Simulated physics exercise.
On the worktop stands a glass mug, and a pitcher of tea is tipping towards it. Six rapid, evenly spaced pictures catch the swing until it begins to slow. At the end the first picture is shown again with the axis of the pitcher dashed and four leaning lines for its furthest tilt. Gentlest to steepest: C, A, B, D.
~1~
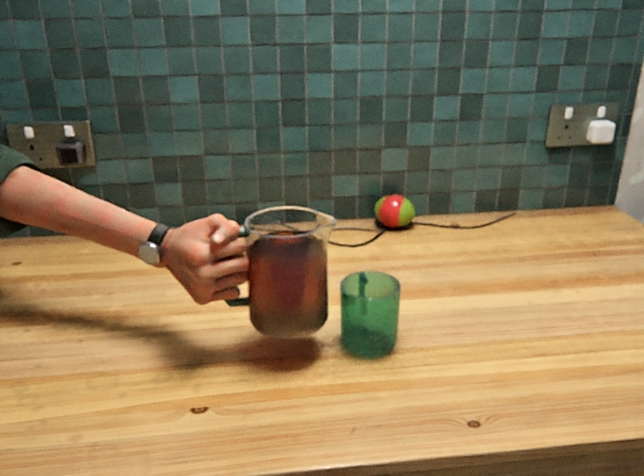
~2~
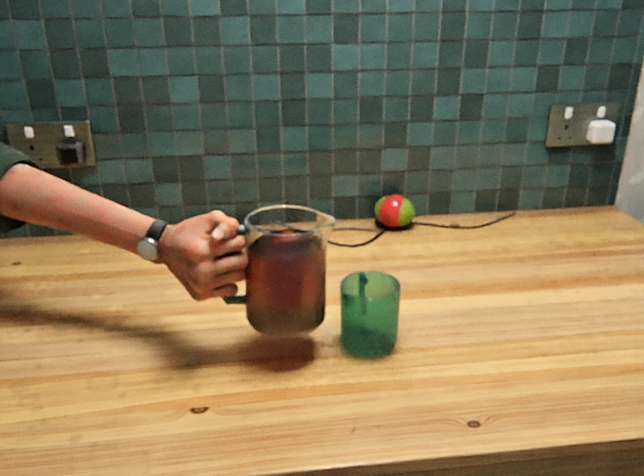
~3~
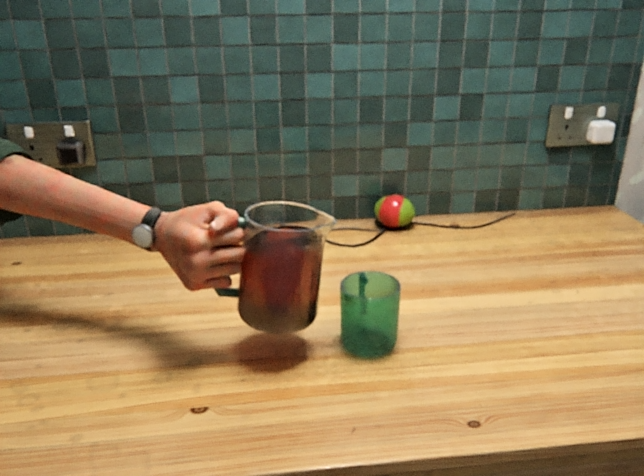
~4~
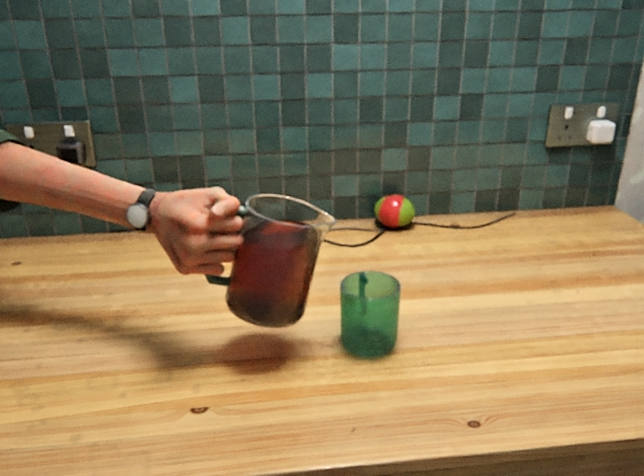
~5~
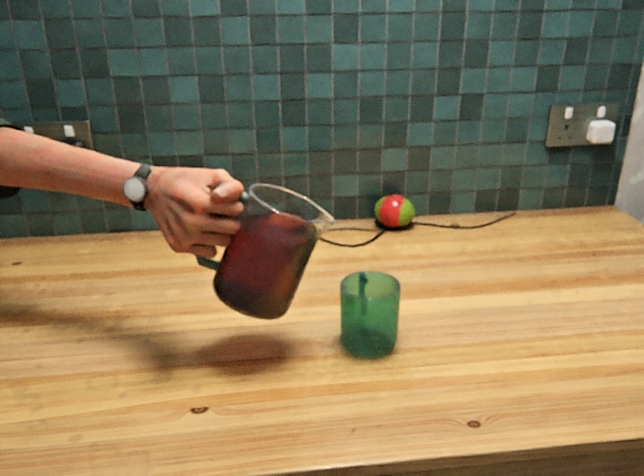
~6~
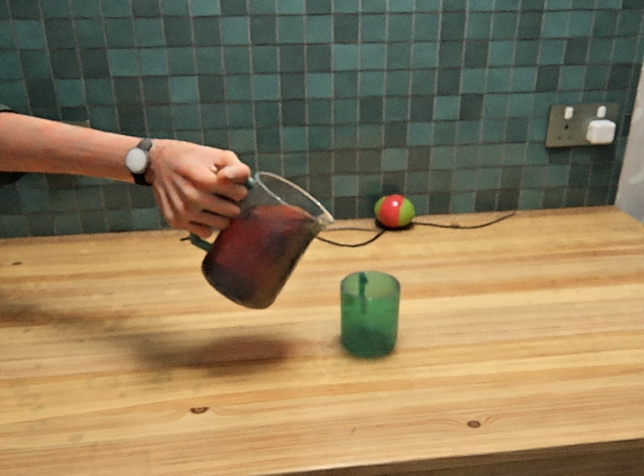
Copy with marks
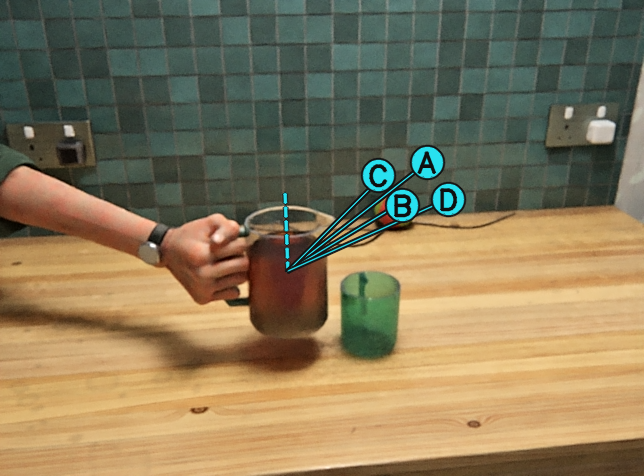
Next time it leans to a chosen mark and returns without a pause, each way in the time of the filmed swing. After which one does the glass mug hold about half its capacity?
Go for B.
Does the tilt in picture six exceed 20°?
Yes, it does.
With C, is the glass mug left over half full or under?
Under.
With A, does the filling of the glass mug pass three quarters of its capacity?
No, less.
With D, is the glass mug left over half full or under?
Over half.
In cyan, A at (414, 172); B at (386, 211); C at (368, 190); D at (432, 206).
If A is chosen, the glass mug ends with about 31 % of what it can hold.
If B is chosen, the glass mug ends with about 52 % of what it can hold.
If C is chosen, the glass mug ends with about 16 % of what it can hold.
If D is chosen, the glass mug ends with about 71 % of what it can hold; 5 % of the tea is spilt.
